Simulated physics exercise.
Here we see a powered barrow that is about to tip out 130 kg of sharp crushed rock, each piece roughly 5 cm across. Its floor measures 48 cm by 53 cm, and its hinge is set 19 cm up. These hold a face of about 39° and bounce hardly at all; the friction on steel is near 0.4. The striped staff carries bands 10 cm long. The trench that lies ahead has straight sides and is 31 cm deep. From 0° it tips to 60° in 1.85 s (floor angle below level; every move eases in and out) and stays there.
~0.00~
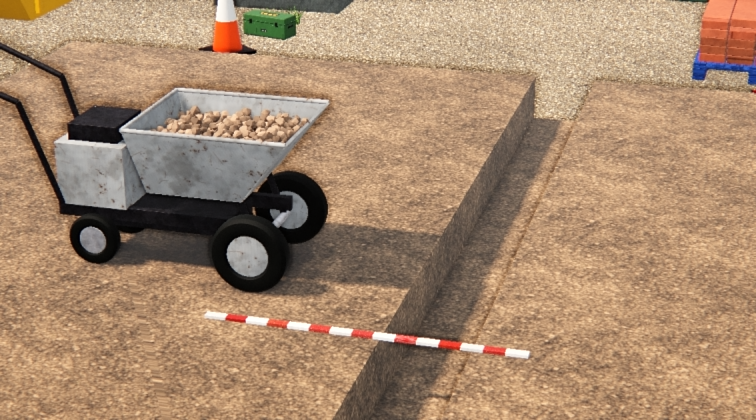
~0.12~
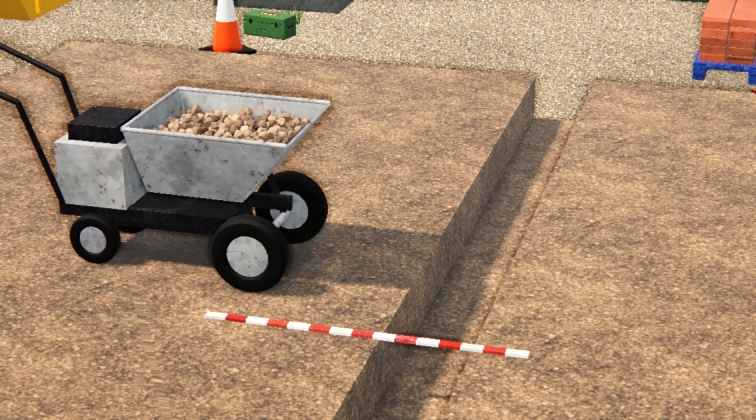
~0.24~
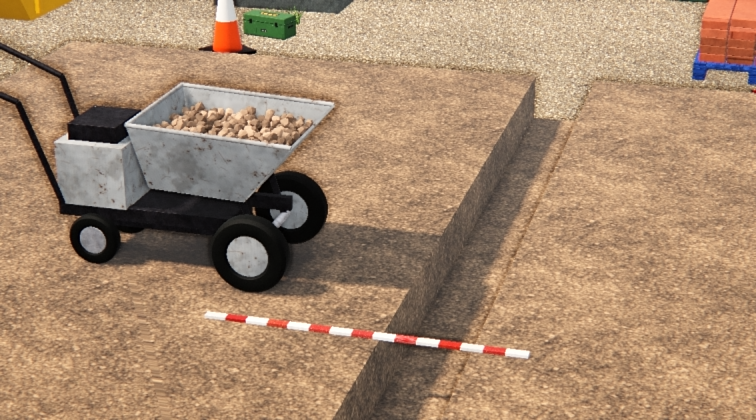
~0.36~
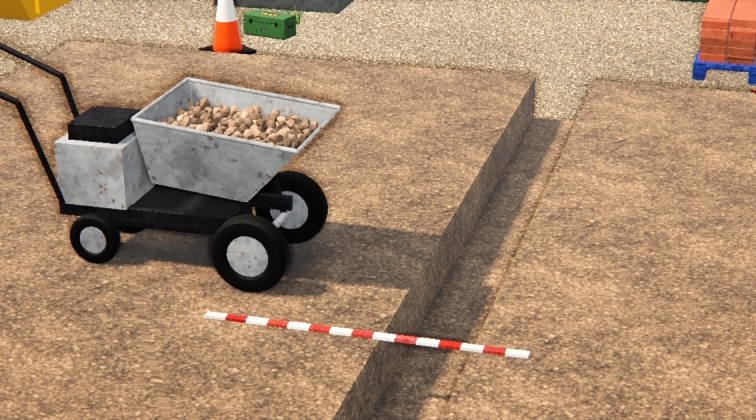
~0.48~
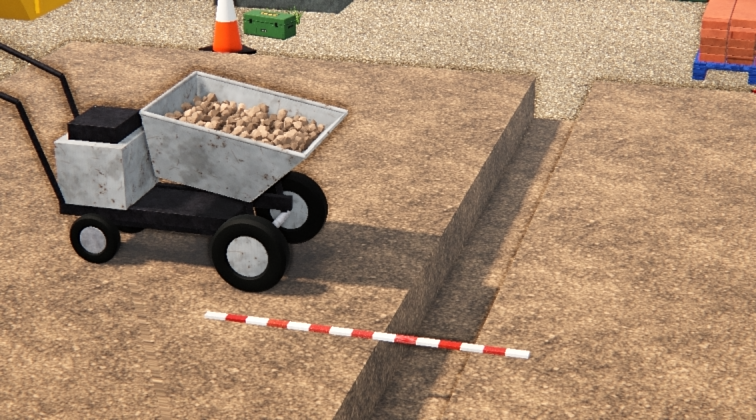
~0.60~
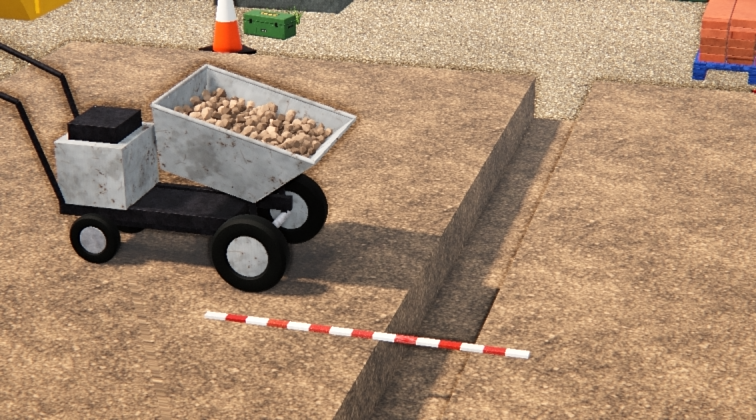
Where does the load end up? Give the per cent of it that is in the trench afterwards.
Some 20 per cent of it.
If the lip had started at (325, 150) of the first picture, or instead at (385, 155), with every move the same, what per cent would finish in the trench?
25 % and 10 %.
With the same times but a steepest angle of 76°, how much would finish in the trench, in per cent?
Roughly 80%.
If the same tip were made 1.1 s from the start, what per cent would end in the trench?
That works out at about 25 in a hundred.
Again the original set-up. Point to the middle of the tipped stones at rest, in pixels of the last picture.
The middle should be near (440, 342).
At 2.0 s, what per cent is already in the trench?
About 0%.
After 1.4 s the floor is at 51°; 100 % in the tray; the foremost stones are at (358, 207).
After 2.0 s the floor is at 60°; 96 % in the tray, 3 % short of the trench, 1 % in the trench; the foremost stones are at (416, 268).
After 2.3 s the floor is at 60°; 87 % in the tray, 5 % short of the trench, 7 % in the trench; the foremost stones are at (465, 351).
After 4.2 s the floor is at 60°; 74 % in the tray, 6 % short of the trench, 20 % in the trench; the foremost stones are at (496, 335).
